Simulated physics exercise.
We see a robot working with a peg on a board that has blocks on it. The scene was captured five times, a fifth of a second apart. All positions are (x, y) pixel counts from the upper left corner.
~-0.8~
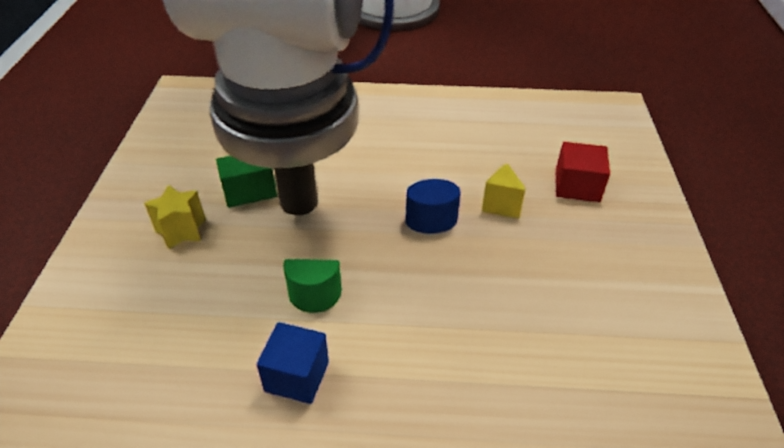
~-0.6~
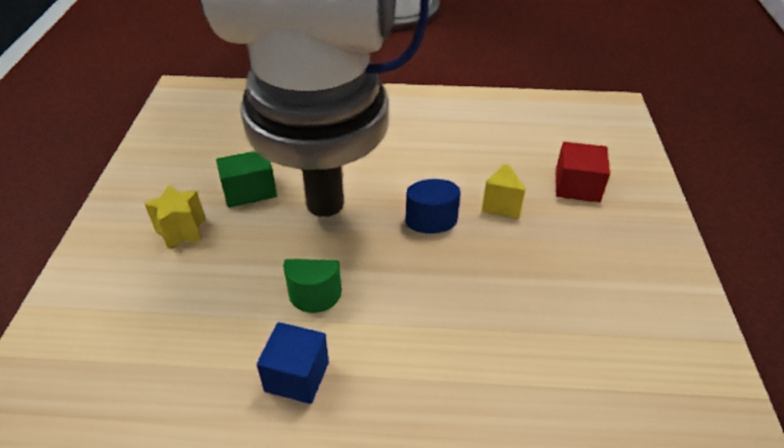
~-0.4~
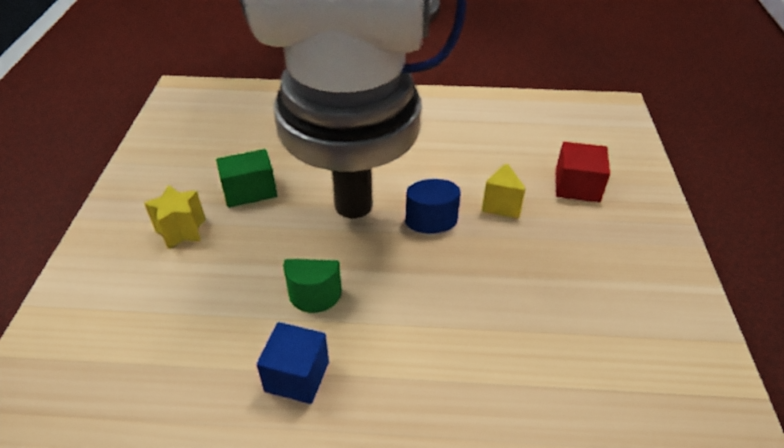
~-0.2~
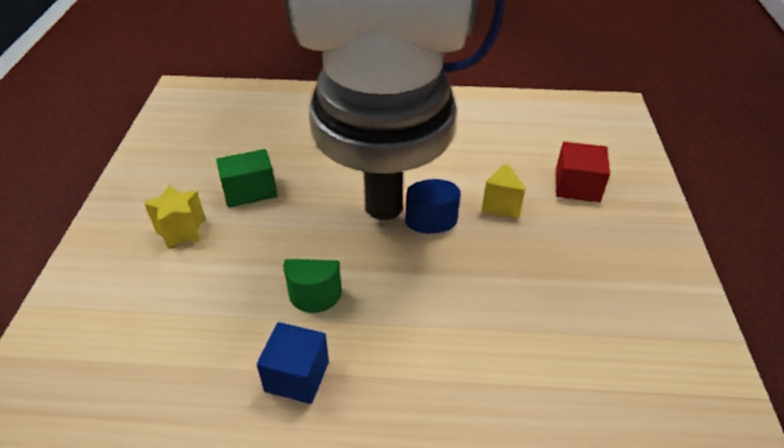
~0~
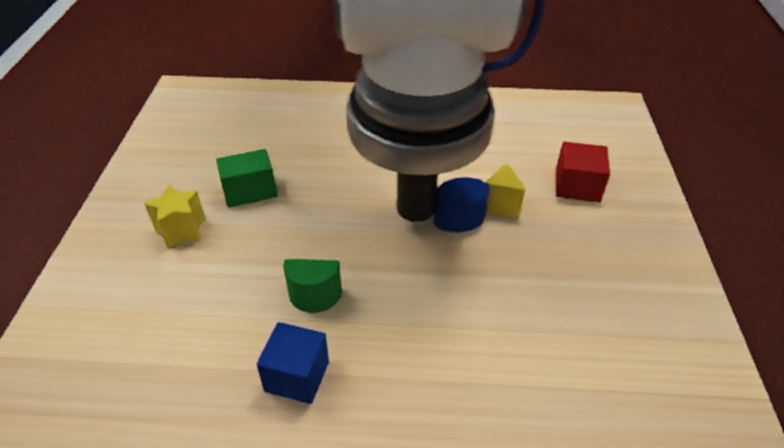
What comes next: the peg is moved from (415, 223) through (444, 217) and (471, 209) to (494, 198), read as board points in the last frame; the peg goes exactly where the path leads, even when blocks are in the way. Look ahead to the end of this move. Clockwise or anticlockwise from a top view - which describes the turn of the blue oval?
The twist is clockwise.
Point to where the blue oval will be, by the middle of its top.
I predict (540, 187).
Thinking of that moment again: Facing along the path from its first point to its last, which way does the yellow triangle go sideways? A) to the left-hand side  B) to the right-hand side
Correct choice: B.
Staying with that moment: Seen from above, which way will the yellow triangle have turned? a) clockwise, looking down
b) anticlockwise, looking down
My pick is b.
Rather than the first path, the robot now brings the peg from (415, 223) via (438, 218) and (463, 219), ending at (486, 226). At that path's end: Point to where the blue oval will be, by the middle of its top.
The middle of its upper face should be somewhere near (536, 191).
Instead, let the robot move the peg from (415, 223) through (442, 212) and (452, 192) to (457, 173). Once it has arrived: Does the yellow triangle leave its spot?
I expect so.
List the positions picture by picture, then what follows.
In the first picture, peg's lower end at (299, 203); blue oval at (434, 191); yellow triangle at (506, 177); red square at (586, 157).
In the second picture, peg at (326, 204); blocks still.
In the third picture, peg at (354, 206); blocks still.
In the fourth picture, peg at (384, 207); blocks still.
In the fifth picture, peg at (416, 209); blue oval at (463, 189); yellow triangle at (506, 177); red square at (586, 157).
The first path, step by step. Halfway along, peg at (461, 198); blue oval at (510, 184), turned 15° clockwise; yellow triangle at (544, 169), turned 40° anticlockwise.
At the end, peg at (497, 184); blue oval at (540, 187), turned 75° clockwise; yellow triangle at (567, 177), turned 70° anticlockwise; red square still.
